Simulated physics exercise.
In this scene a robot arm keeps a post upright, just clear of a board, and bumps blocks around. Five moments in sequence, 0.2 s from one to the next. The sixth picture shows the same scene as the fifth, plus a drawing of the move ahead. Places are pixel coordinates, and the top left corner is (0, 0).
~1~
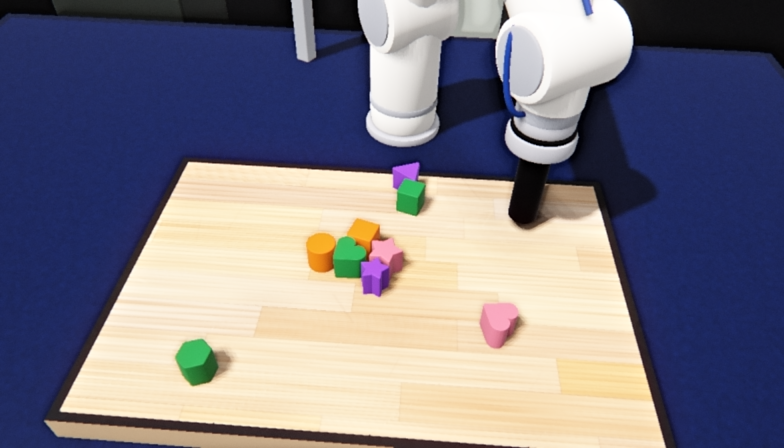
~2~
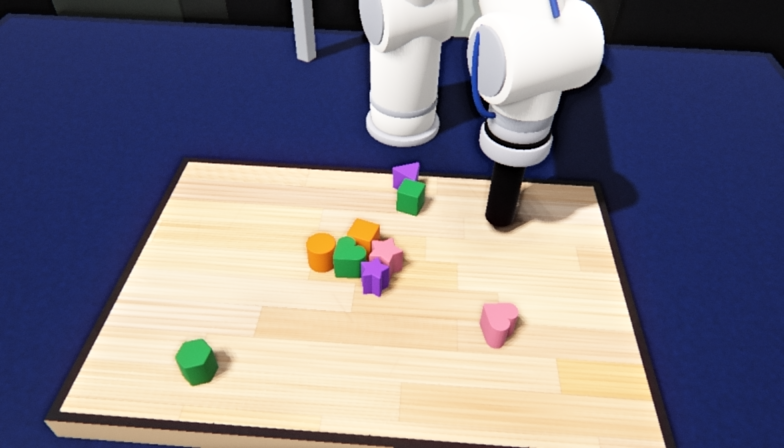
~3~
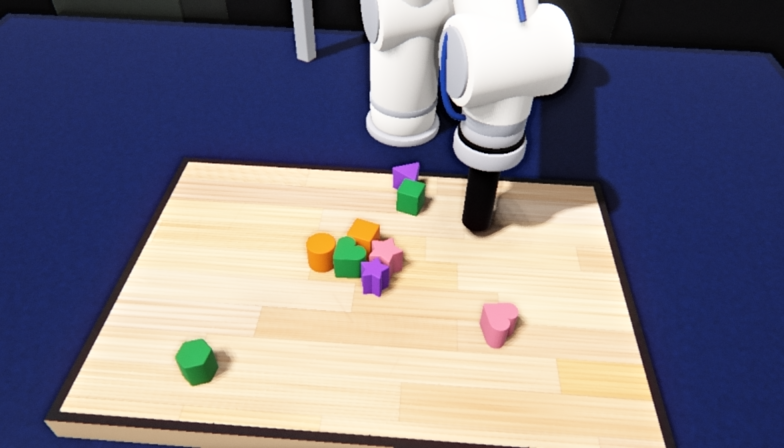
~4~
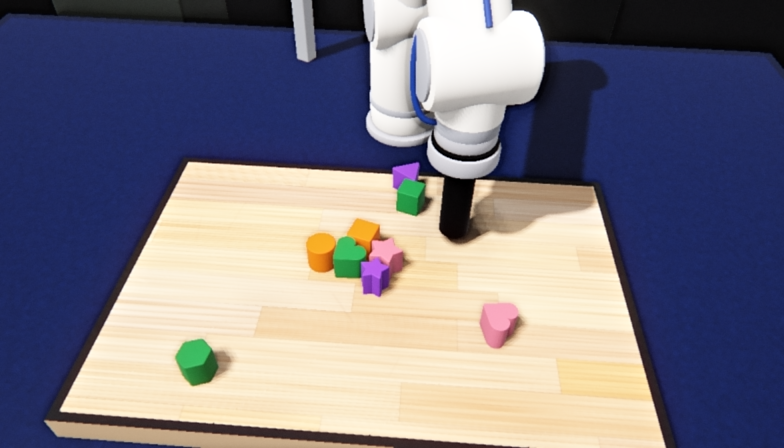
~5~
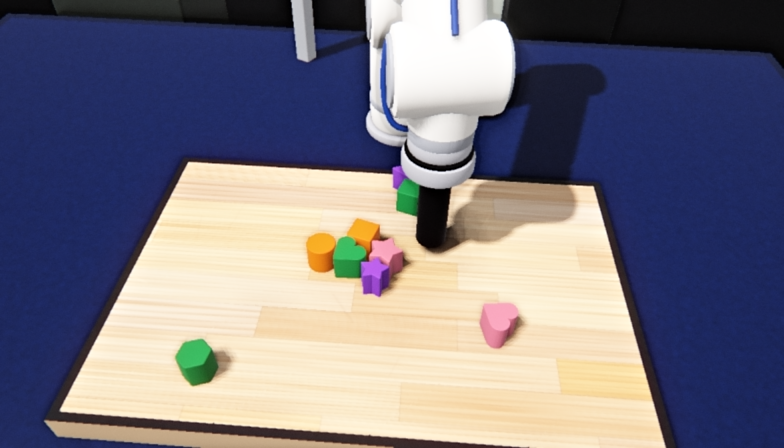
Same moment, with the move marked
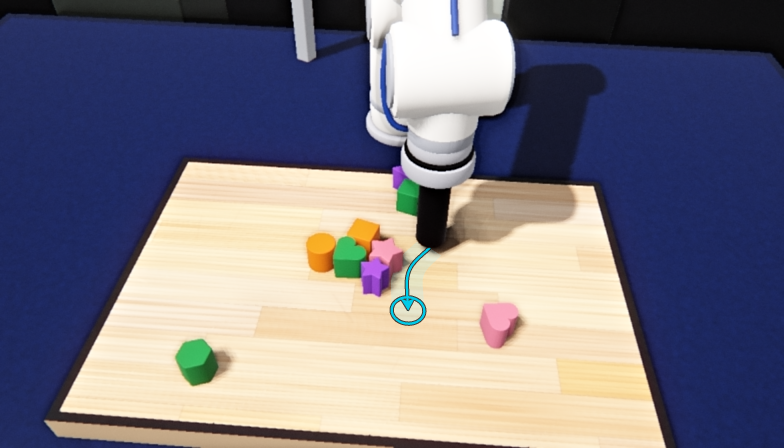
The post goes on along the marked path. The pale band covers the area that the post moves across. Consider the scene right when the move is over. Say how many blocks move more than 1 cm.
I'm going with two.
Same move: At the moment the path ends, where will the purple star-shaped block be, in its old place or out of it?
The push reaches it.
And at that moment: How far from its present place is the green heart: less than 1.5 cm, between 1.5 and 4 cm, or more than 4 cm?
Result: Under 1.5 cm.
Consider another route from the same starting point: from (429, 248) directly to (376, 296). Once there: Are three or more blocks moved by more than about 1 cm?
My answer is yes.
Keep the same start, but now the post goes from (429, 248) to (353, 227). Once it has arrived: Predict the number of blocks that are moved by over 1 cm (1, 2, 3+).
That push would leave one block displaced by more than about 1 cm.
The line goes from (429, 248) via (413, 264) and (407, 286), ending at (408, 310).
What follows on the original path. One third of the way, post at (413, 255); nothing pushed yet.
Two thirds of the way, post at (408, 276); green heart at (346, 249); purple star-shaped block at (364, 274), turned 15° anticlockwise; pink star-shaped block at (380, 257), turned 45° clockwise.
At the end, post at (409, 300); green heart at (346, 249); orange four-sided block unmoved; purple star-shaped block at (364, 274), turned 15° anticlockwise; pink star-shaped block at (380, 257), turned 50° clockwise.
